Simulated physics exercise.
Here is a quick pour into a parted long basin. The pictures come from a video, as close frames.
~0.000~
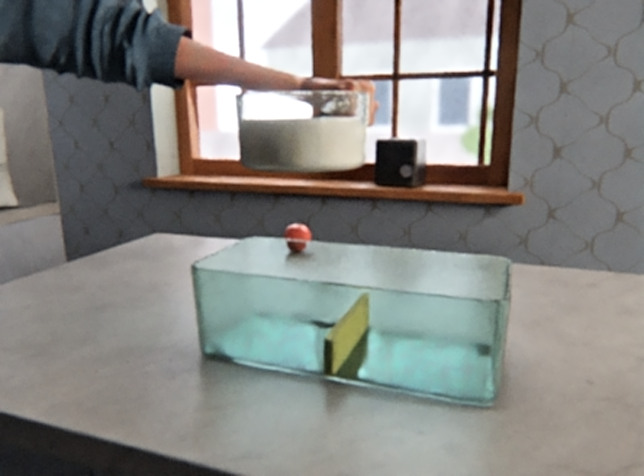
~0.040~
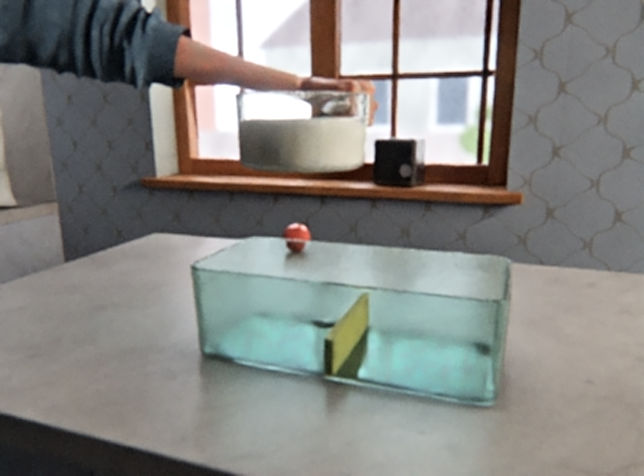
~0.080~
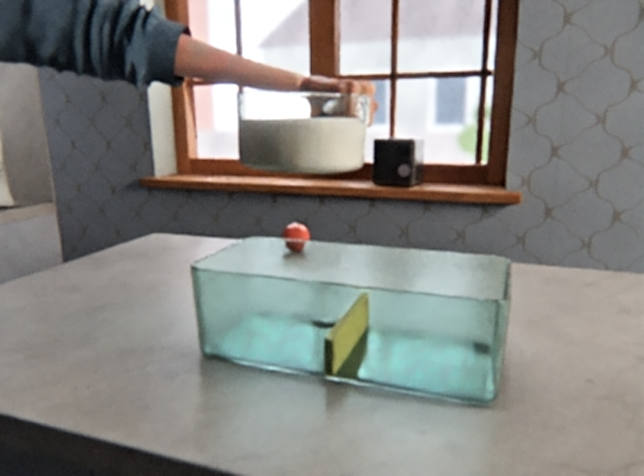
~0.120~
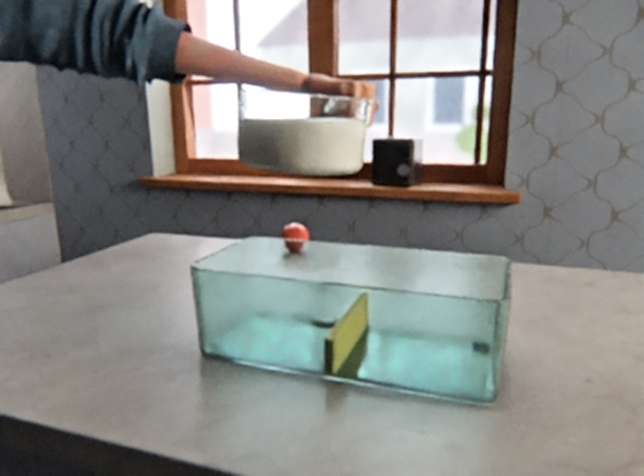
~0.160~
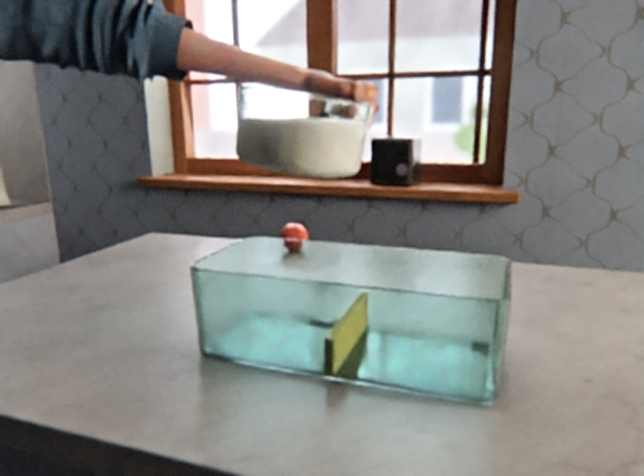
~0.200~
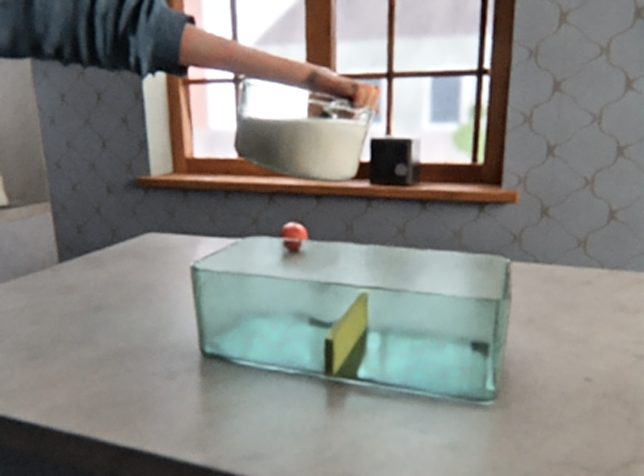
On a grey tabletop near a wood-framed window, a long clear basin with a greenish divider sits beside a small red ball. Above it, a hand holds a glass bowl of whitish liquid nearly level, then gradually tilts it slightly to the right, while the basin stays still.
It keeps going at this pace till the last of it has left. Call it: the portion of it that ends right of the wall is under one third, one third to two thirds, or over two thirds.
Over two thirds.
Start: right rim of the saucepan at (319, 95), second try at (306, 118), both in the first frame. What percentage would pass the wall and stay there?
In order, some 60 and 40 percent.
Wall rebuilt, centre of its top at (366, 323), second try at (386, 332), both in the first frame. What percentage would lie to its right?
The first gives 70 %, the second 55 %.
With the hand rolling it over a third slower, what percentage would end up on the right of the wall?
Something like 95 percent.
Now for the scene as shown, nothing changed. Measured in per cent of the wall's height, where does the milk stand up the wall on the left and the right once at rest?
Roughly 10 left of the wall, roughly 70 right of it.
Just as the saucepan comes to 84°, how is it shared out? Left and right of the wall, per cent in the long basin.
0 per cent left, 10 per cent right.
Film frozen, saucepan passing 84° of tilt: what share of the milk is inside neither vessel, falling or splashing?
Something like 40 per cent of it.
A moment on, the saucepan is tipped on its side and 49 per cent is still to pour, 0 is left of the wall and 9 right of it.
Next, the saucepan is tipped right over and 5 per cent is still to pour, 6 is left of the wall and 79 right of it.
Then the saucepan is tipped right over and 0 per cent is still to pour, 8 is left of the wall and 90 right of it.
Later the saucepan is tipped right over and 0 per cent is still to pour, 8 is left of the wall and 90 right of it.
Finally, 8 per cent lies left of the wall, 90 right of it and 2 outside.
